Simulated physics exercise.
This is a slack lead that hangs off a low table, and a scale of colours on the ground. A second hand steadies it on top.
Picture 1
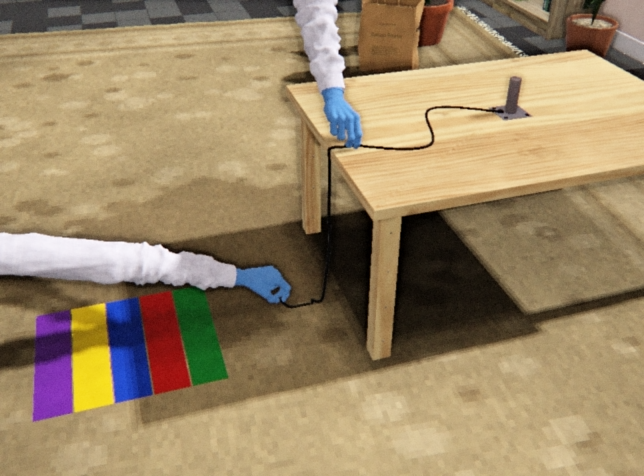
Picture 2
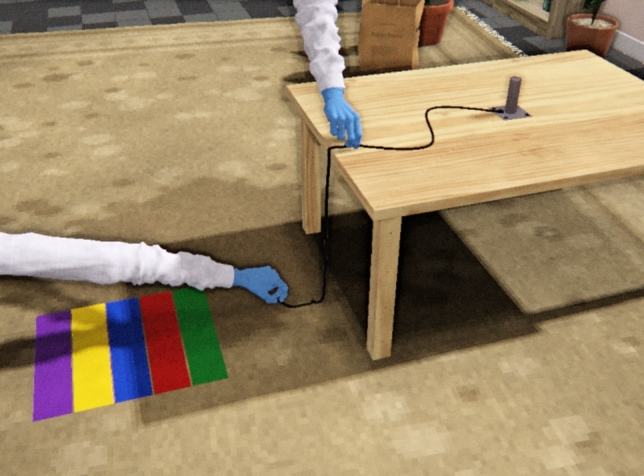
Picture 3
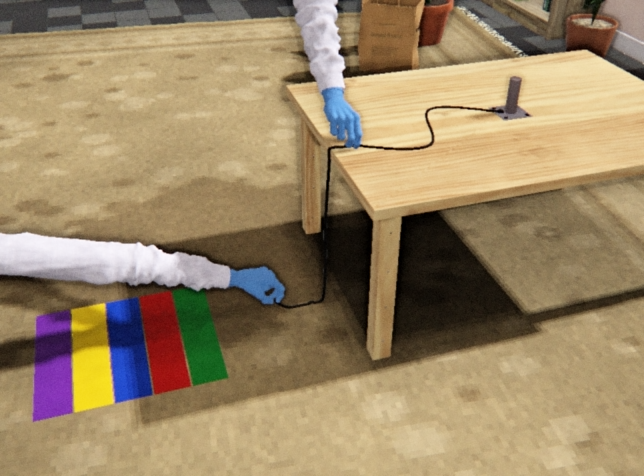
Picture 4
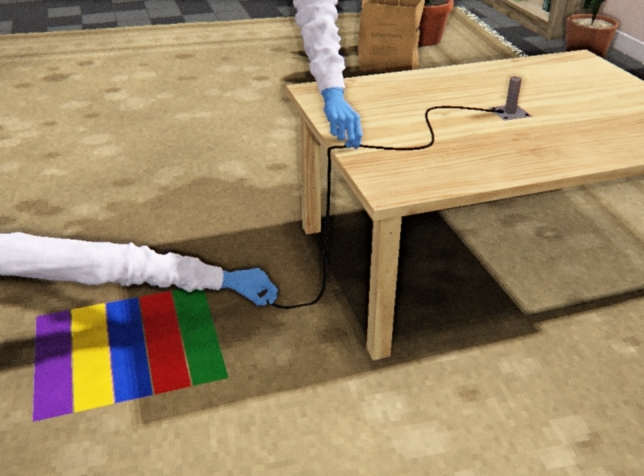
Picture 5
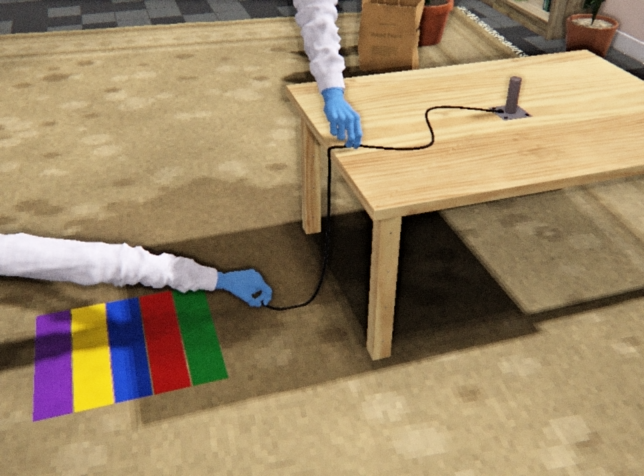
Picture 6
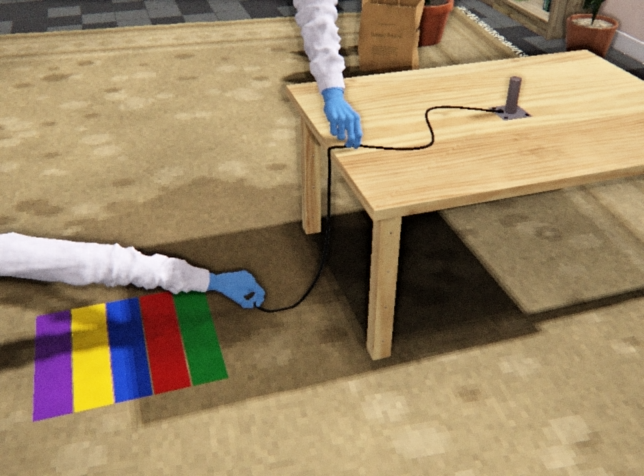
A gloved hand near the floor drew the end of a black cord slowly left, toward coloured stripes on the carpet, while another hand kept still on the cord at the wooden table's edge.
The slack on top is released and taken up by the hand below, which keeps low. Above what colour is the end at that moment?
The yellow one.
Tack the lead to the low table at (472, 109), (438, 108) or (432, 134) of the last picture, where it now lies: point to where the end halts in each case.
Near (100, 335), (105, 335) and (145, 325).
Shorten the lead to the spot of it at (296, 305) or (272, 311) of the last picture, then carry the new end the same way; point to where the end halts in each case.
Near (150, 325) and (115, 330).
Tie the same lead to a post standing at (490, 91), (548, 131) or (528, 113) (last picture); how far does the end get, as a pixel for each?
Try by try, around (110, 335), (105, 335) and (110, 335).
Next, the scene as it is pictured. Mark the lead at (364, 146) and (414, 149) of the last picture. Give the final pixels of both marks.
They go to (303, 167) and to (345, 143).
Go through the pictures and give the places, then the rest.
End (281, 299); green (206, 363); red (169, 371); blue (132, 379); yellow (93, 387); purple (53, 396), in the first frame.
End (278, 300); lead through (468, 108) (429, 124) (399, 149) (329, 163) (326, 228) (324, 290), in the second frame.
End (275, 301), in the third frame.
End (268, 302); lead through (468, 108) (429, 124) (399, 149) (330, 163) (327, 229) (323, 289), in the fourth frame.
End (262, 303), in the fifth frame.
End (255, 305); lead through (468, 108) (429, 124) (399, 149) (330, 163) (328, 228) (310, 290), in the sixth frame.
A little later, end near (147, 326); over red.
Next, end near (110, 333); over blue.
When it is tight, end near (87, 338); over yellow. It halts on the yellow strip.
